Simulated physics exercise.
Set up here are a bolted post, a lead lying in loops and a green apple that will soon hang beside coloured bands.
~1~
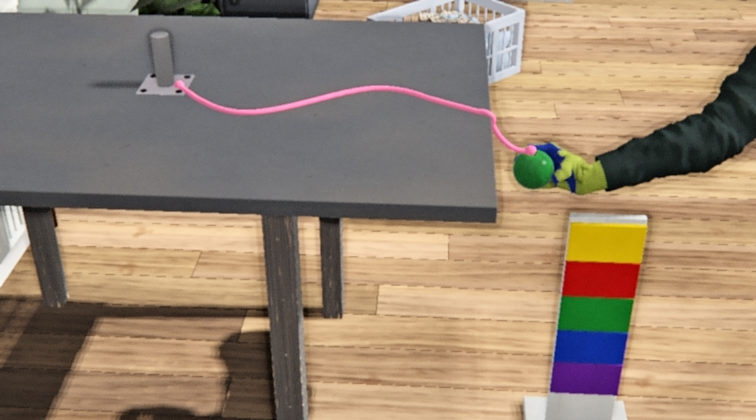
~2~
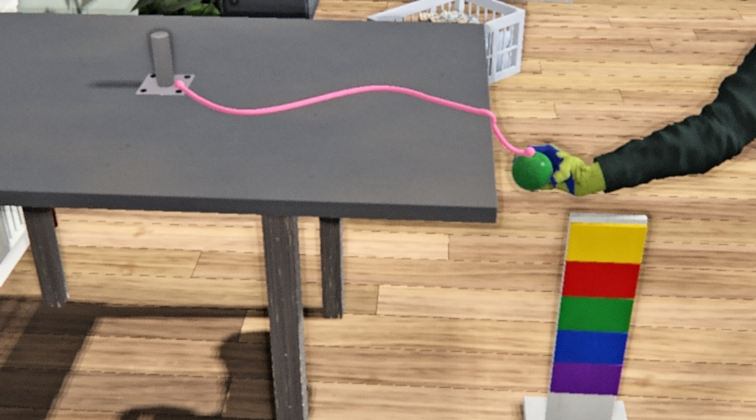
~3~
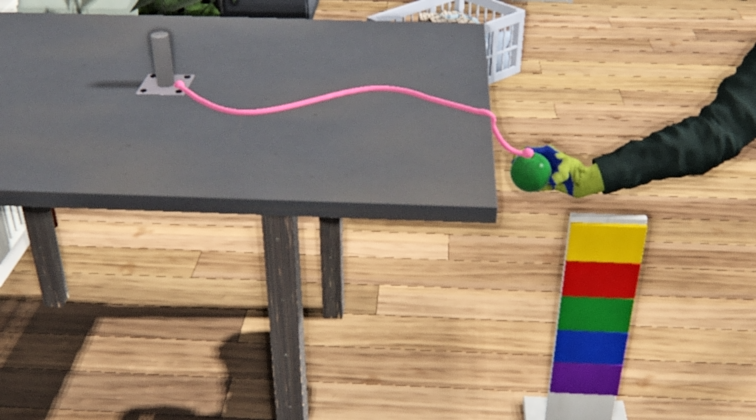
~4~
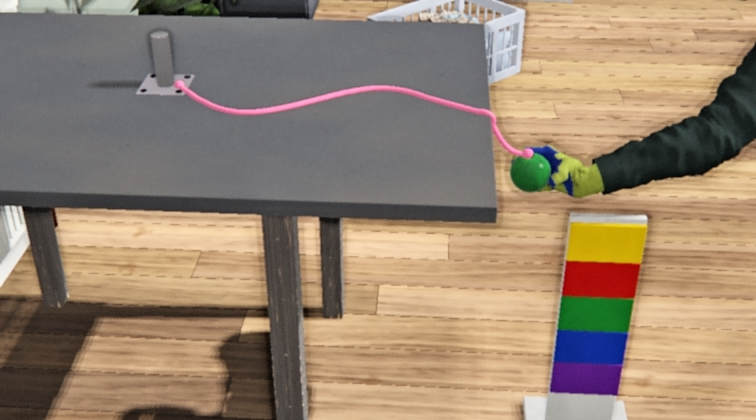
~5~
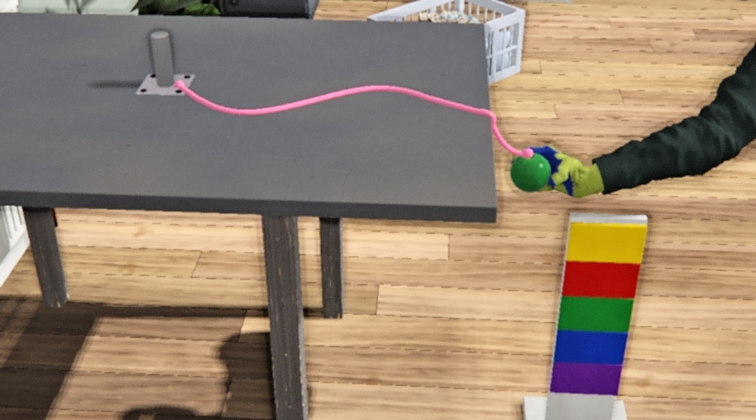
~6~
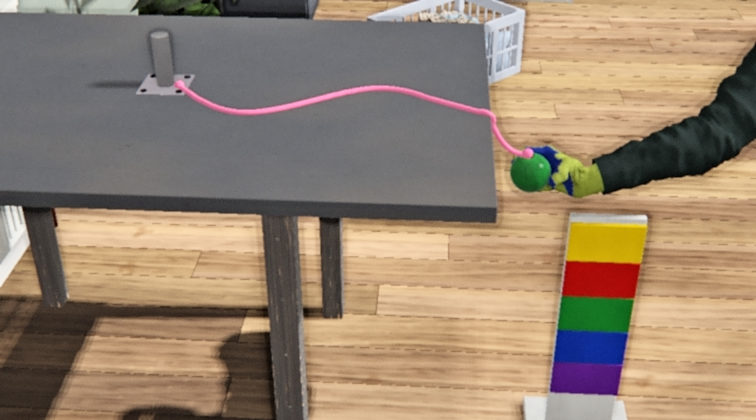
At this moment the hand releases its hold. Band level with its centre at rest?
Yellow.
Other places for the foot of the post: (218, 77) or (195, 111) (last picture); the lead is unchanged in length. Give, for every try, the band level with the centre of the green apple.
First case: Red. Second case: Red.
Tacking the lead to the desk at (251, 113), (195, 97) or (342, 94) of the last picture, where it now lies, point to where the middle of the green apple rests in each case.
Respectively (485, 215), (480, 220) and (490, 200).
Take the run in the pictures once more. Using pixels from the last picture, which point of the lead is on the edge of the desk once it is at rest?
Check around (442, 102) - that's where it is.
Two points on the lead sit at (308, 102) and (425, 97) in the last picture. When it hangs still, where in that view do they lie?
I'd say about (339, 97) for one and about (469, 108) for the other.
A little later, apple near (499, 226); level with yellow.
Next, apple near (474, 227); level with yellow.
When it is over, apple near (481, 230); level with yellow. At yellow.
